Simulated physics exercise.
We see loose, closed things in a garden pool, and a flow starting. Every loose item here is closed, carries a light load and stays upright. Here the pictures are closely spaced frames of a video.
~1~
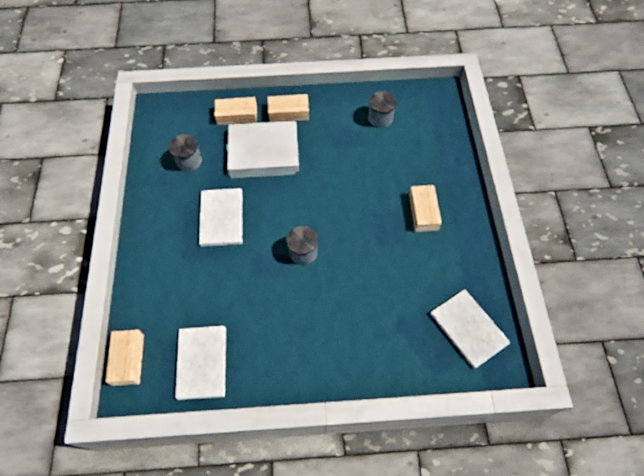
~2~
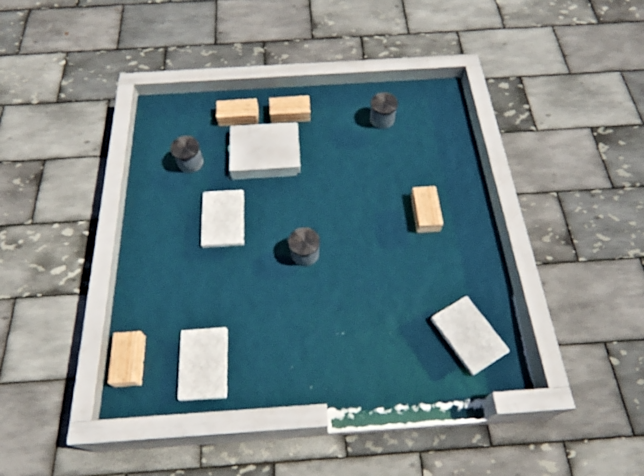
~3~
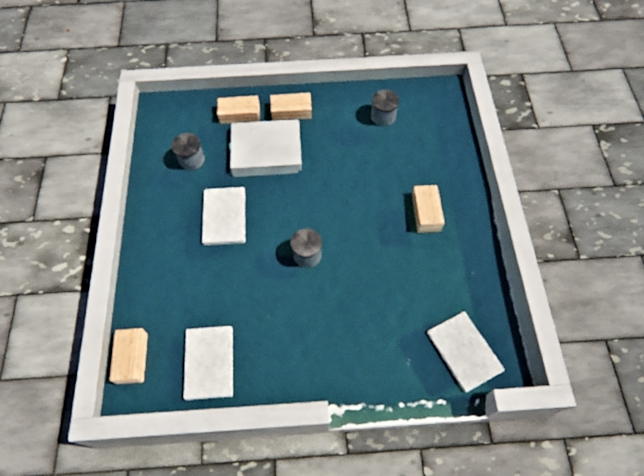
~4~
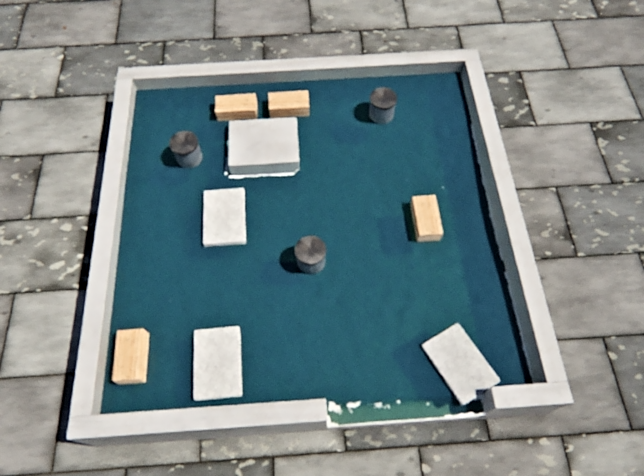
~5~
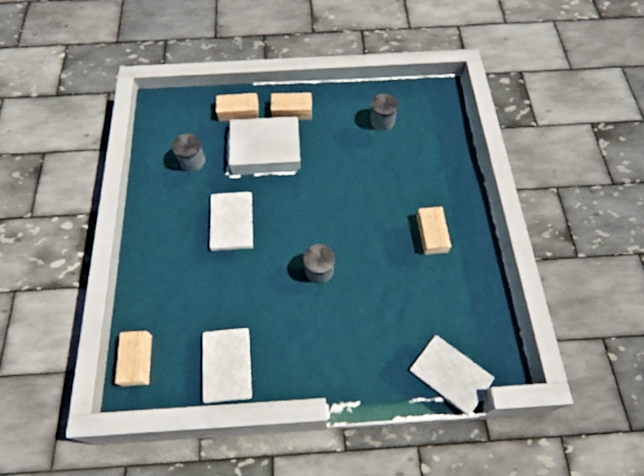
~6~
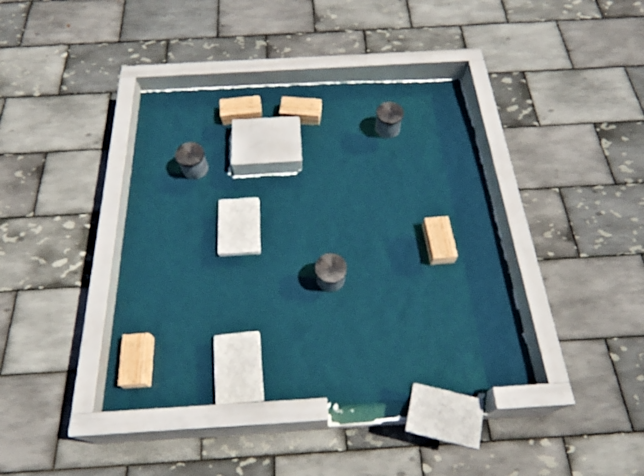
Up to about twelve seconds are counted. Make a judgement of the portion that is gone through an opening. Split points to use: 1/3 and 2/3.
From 1/3 to 2/3.
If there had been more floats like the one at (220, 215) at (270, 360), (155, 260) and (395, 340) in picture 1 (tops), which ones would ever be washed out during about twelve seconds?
Taking them in turn: Flushed away, held back and flushed away.
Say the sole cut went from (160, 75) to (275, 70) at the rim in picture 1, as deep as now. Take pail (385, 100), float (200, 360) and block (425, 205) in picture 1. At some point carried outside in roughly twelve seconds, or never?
First flushed away, then held back, then held back.
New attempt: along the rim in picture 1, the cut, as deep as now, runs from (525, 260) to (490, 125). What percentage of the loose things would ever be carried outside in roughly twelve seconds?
Near 40 percent.
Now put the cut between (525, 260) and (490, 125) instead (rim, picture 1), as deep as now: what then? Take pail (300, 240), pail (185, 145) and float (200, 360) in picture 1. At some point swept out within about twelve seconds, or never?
Item one: Leaves; item two: Remains; item three: Remains.
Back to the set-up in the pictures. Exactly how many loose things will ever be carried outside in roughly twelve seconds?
4.
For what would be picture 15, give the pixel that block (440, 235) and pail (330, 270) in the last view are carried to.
Roughly (452, 318) and (385, 374).
A moment on, 1 of 10 are out; 9 afloat.
Next, 1 of 10 are out; 9 afloat.
Later, 4 of 10 are out; 6 afloat.
In the end, 4 of 10 are out; 6 afloat.
